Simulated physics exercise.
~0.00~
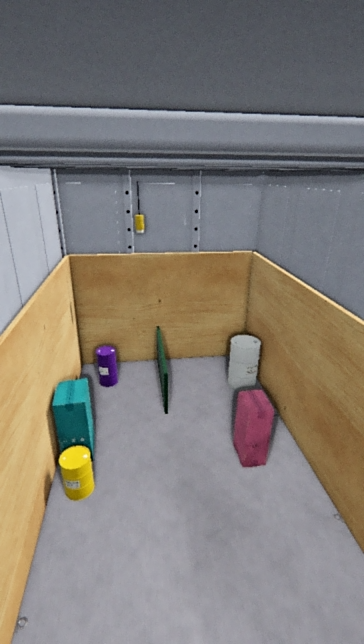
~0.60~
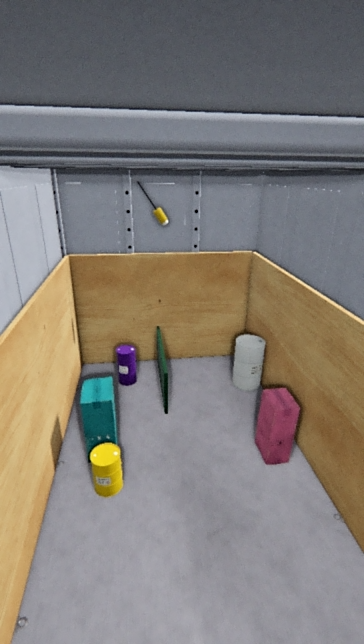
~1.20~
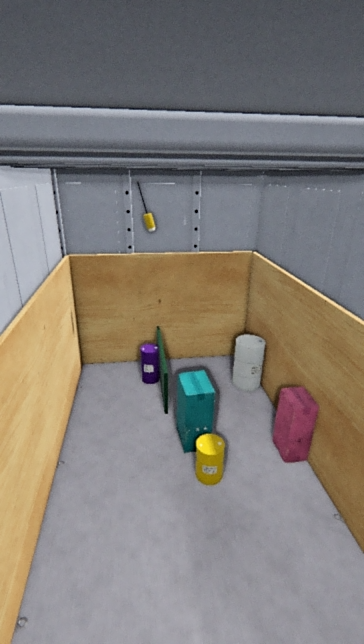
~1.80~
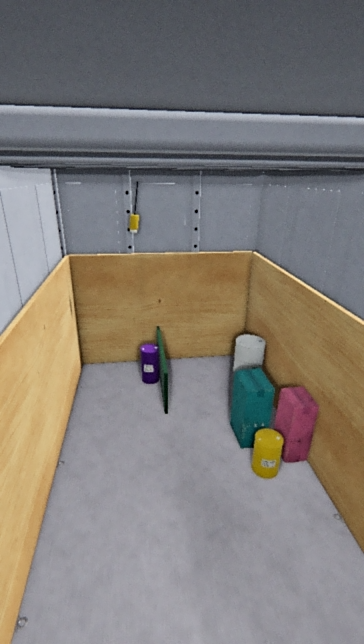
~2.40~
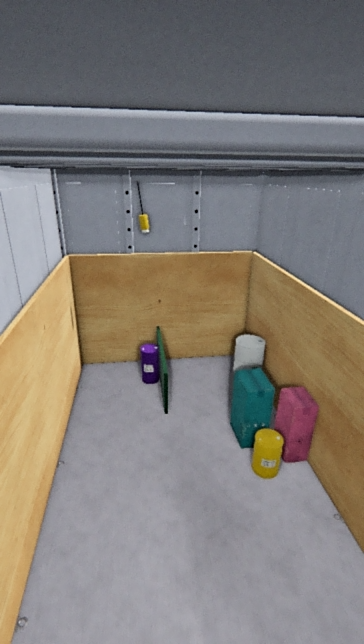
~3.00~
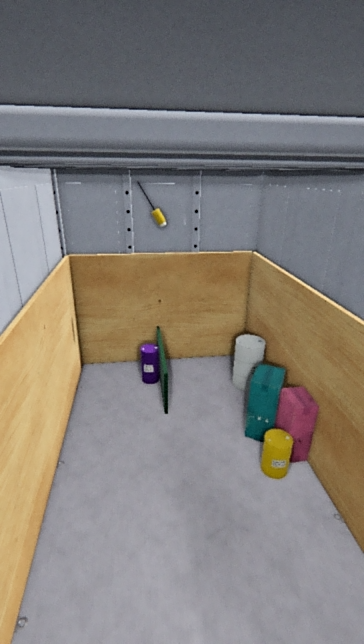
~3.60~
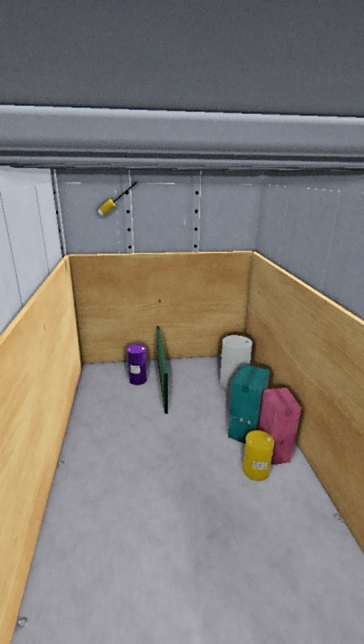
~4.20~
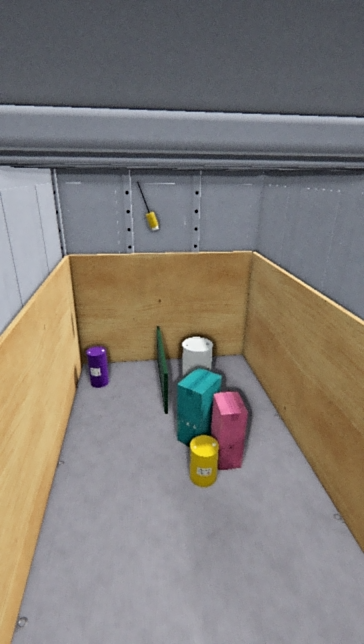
In the back of a moving van, two drums, a canister and two boxes slid right while a lamp swung overhead, the purple one stopping at a low board; then everything slid back left, ending upright, the turquoise and pink boxes close together near the middle.
